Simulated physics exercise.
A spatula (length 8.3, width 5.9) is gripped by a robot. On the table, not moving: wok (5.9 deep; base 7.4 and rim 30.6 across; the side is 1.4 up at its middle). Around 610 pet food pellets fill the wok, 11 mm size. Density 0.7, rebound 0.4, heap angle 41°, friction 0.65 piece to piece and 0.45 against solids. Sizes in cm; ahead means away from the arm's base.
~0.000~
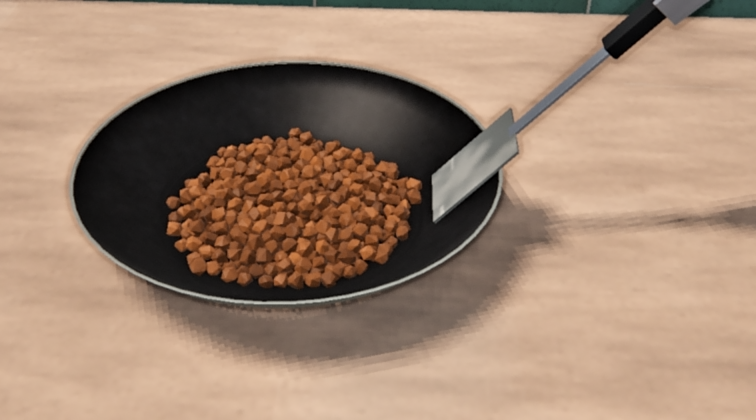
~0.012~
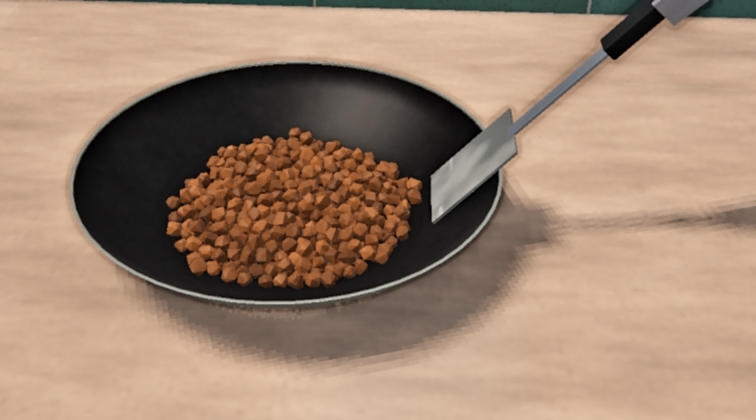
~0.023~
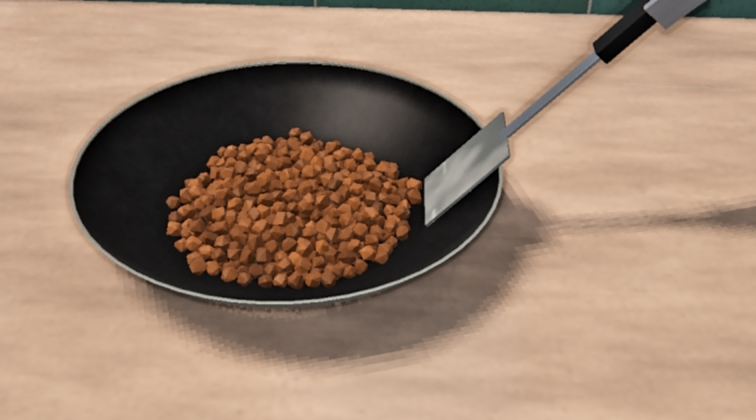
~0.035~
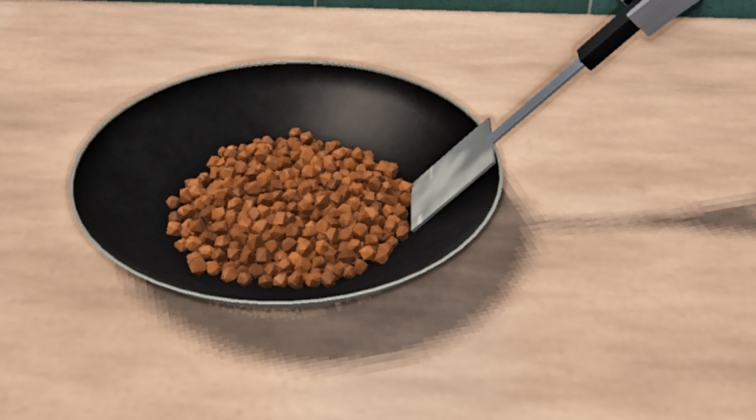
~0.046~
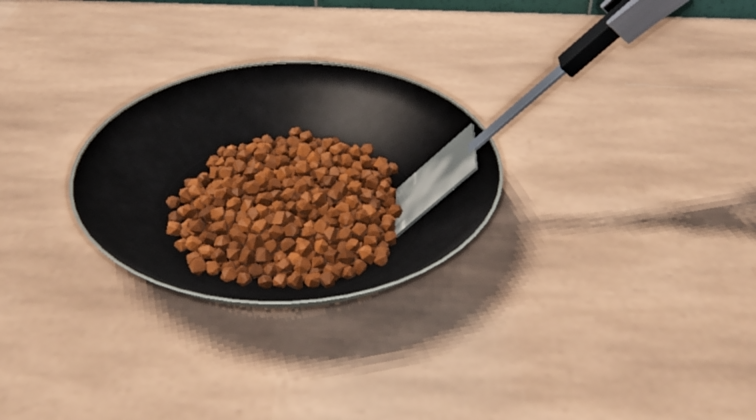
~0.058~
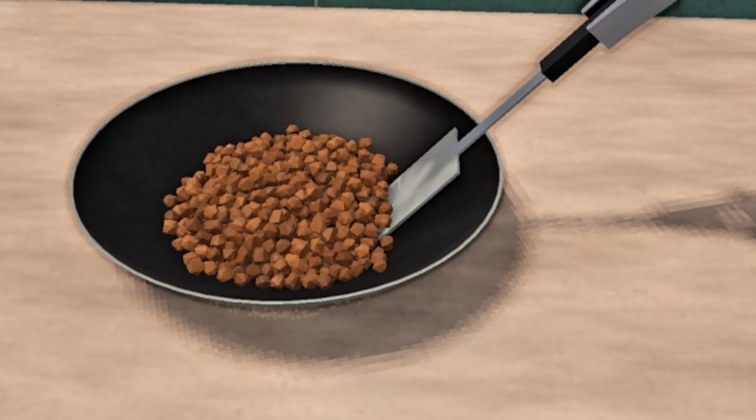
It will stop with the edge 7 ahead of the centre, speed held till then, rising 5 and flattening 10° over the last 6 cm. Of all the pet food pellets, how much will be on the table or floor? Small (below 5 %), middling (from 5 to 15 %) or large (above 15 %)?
On the table or floor the share is middling, from 5 to 15 %.
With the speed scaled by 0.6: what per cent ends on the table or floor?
Some 0 per cent.
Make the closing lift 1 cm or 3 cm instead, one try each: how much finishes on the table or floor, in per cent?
Some 5 and 5 per cent.
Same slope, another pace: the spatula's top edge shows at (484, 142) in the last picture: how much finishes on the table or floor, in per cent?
About 0 per cent.
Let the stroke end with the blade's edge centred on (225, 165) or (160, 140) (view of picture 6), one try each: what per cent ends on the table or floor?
Some 5 and 15 per cent.
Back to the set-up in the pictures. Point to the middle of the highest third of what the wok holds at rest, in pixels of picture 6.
At about (161, 173).
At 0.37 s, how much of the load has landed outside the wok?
About 2 per cent.
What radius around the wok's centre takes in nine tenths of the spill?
Roughly 45 cm.
By 0.10 s, sloping 49°, highest piece 7 above the table; 612 in the wok.
By 0.15 s, sloping 46°, highest piece 8 above the table; 612 in the wok.
By 0.37 s, sloping 39°, highest piece 8 above the table; 554 in the wok, 17 on the table or floor, 41 on the blade or in flight.
By 1.42 s, sloping 39°, highest piece 7 above the table; 554 in the wok, 58 on the table or floor.
Final count, 554 in the wok, 58 on the table or floor. That is 9 % on the table or floor.
